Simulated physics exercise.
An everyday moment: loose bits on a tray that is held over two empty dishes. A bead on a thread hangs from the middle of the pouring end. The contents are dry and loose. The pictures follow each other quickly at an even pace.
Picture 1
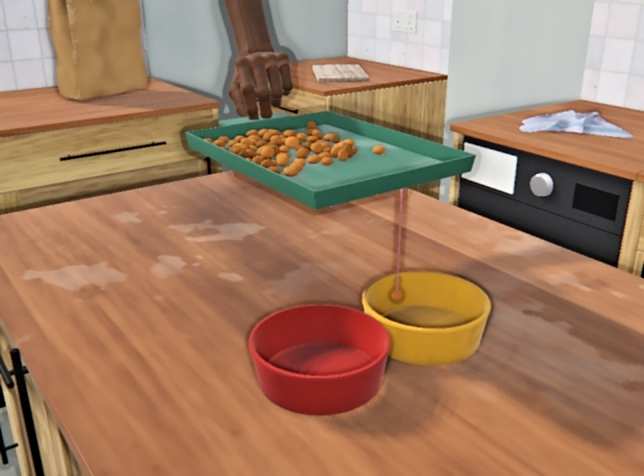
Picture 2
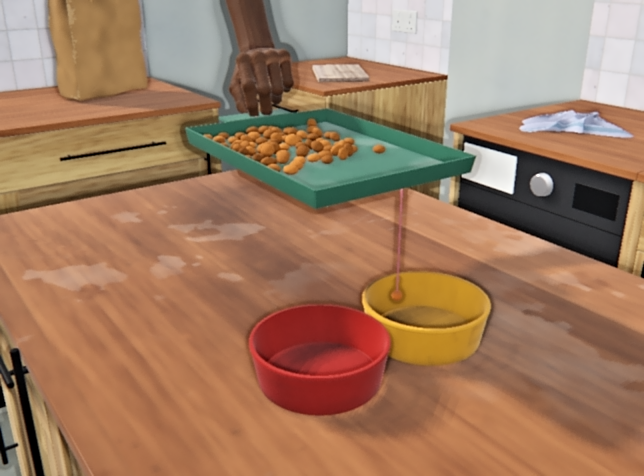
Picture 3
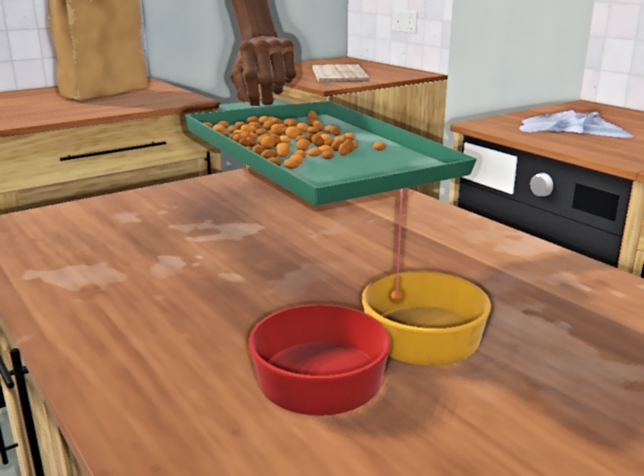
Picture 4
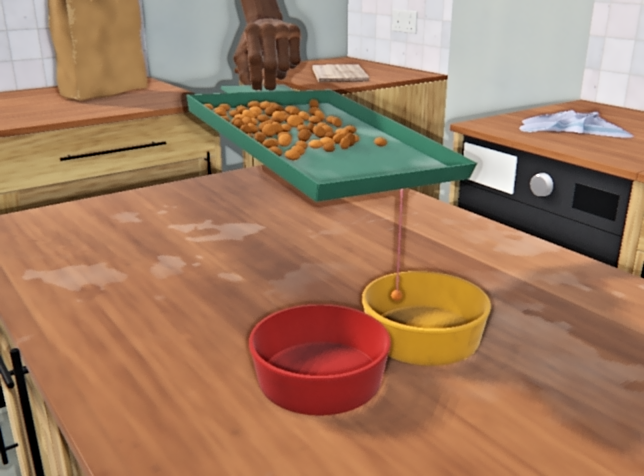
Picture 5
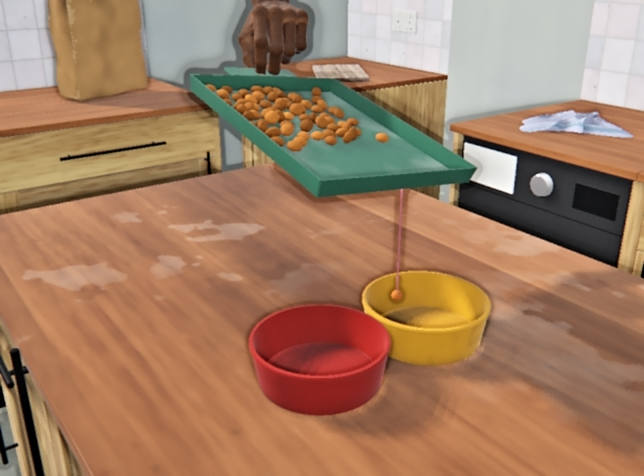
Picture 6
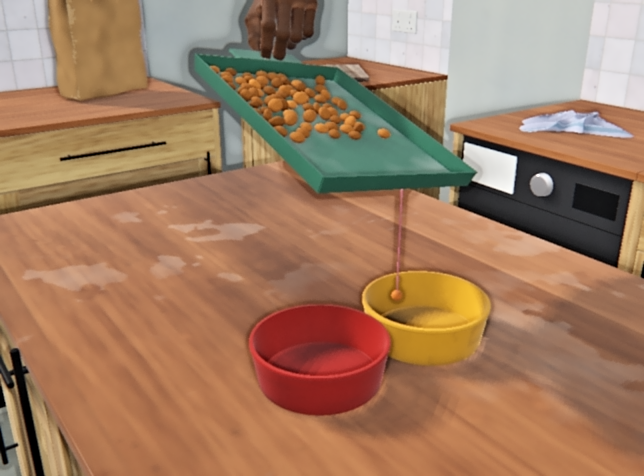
A green tray scattered with orange-brown cat kibble is held by a hand above a wooden kitchen counter, seen from slightly above by a still camera. A red dish sits at left and a yellow one at right, beneath a bead hanging on a thread from the tray. The hand steadily raises the far end, tilting the tray toward its right corner, while the kibble shifts slightly.
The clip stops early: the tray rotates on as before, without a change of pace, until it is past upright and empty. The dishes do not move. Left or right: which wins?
The right one ends fuller.
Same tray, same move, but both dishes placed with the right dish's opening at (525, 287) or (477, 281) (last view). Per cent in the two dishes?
About 70 and 90 per cent.
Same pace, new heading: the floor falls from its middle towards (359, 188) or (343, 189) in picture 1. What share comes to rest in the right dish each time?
The first gives 0 %, the second 0 %.
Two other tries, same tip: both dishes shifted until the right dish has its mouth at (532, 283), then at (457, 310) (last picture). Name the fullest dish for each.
First the left one, then the right-hand dish.
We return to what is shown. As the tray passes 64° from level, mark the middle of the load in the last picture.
Near (442, 174).
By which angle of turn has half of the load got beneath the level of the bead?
Near 90 degrees.
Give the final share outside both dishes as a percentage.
Some 30 per cent.
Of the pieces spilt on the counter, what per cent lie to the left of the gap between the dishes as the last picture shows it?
About 0 per cent.
Soon, tray tipped steeply; most on the tray; a small part in the air.
A while on, tray tipped past a quarter turn; about a quarter on the tray; about a third in the right dish; about a third outside both; a small part in the air.
Towards the end, tray tipped past a quarter turn; about two thirds in the right dish; about a third outside both.
Finally, tray tipped past a quarter turn; none in the left dish; about two thirds in the right dish; about a third outside both.
